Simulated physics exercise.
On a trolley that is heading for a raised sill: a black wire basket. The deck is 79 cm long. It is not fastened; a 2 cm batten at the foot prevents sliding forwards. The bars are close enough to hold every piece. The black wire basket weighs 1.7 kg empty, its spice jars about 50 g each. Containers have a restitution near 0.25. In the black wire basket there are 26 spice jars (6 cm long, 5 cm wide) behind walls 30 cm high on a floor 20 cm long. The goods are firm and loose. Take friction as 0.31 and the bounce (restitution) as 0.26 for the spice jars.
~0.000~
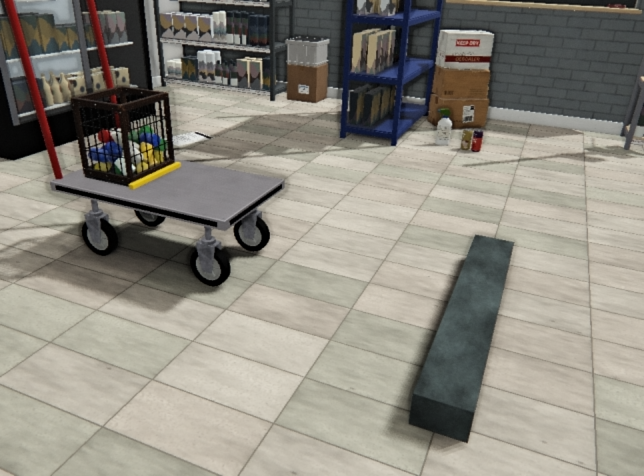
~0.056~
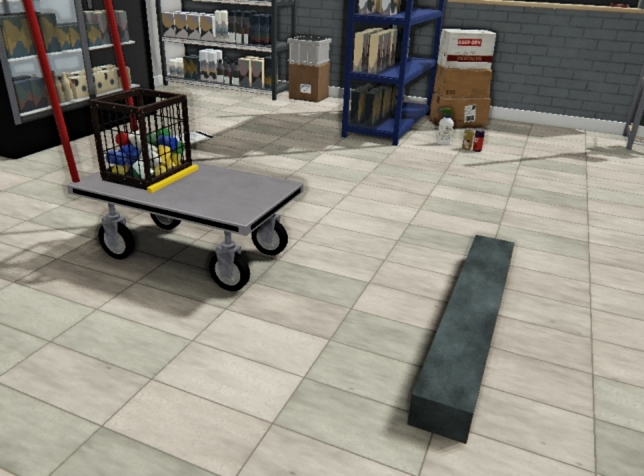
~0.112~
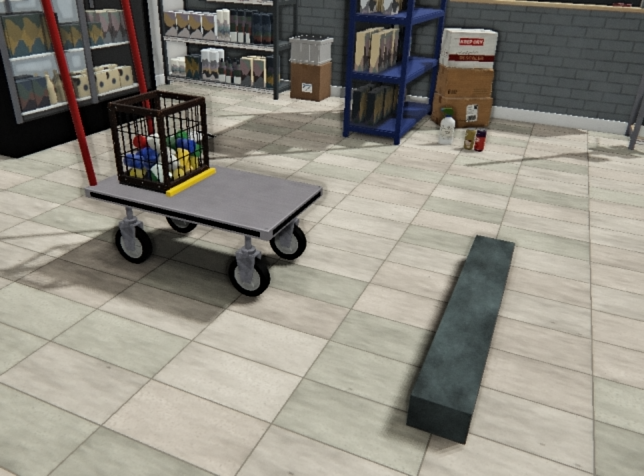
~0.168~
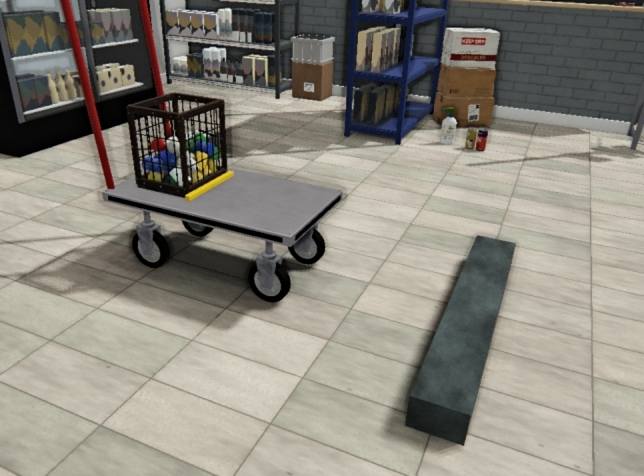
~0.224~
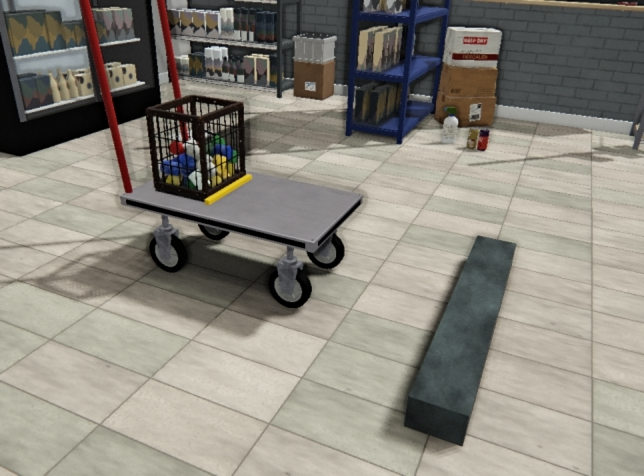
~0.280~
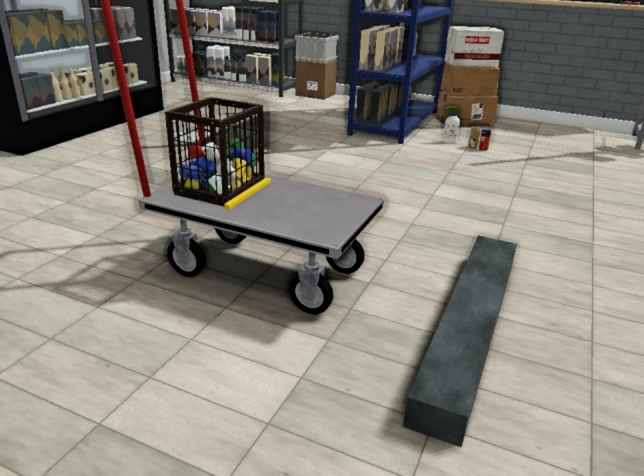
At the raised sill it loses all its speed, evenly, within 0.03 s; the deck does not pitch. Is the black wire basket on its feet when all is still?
The black wire basket remains standing.
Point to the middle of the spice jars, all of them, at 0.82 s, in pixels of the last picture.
Near (311, 184).
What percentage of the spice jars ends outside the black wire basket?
About 0 per cent.
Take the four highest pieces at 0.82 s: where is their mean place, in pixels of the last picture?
At about (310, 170).
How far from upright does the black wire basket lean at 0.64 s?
Roughly 10°.
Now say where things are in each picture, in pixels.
In the first frame (we follow the rim corner now nearest the camera; the camera moves round a little), black wire basket at (119, 105); 79 cm still to roll; nothing out yet.
Black wire basket at (138, 108); 71 cm still to roll, in the second frame.
Black wire basket at (158, 111); 62 cm still to roll, in the third frame.
Black wire basket at (178, 114); 54 cm still to roll, in the fourth frame.
Black wire basket at (199, 117); 46 cm still to roll, in the fifth frame.
Black wire basket at (220, 120); 37 cm still to roll; nothing out yet, in the sixth frame.
After 0.52 s, the stop begins.
After 0.64 s, the black wire basket leans 12° with 0 of 26 out.
After 0.82 s, the black wire basket is upright with 0 of 26 out.
When it is over (at 1.05 s), the black wire basket is upright with 0 of 26 out. Greatest lean of the black wire basket, 13°.
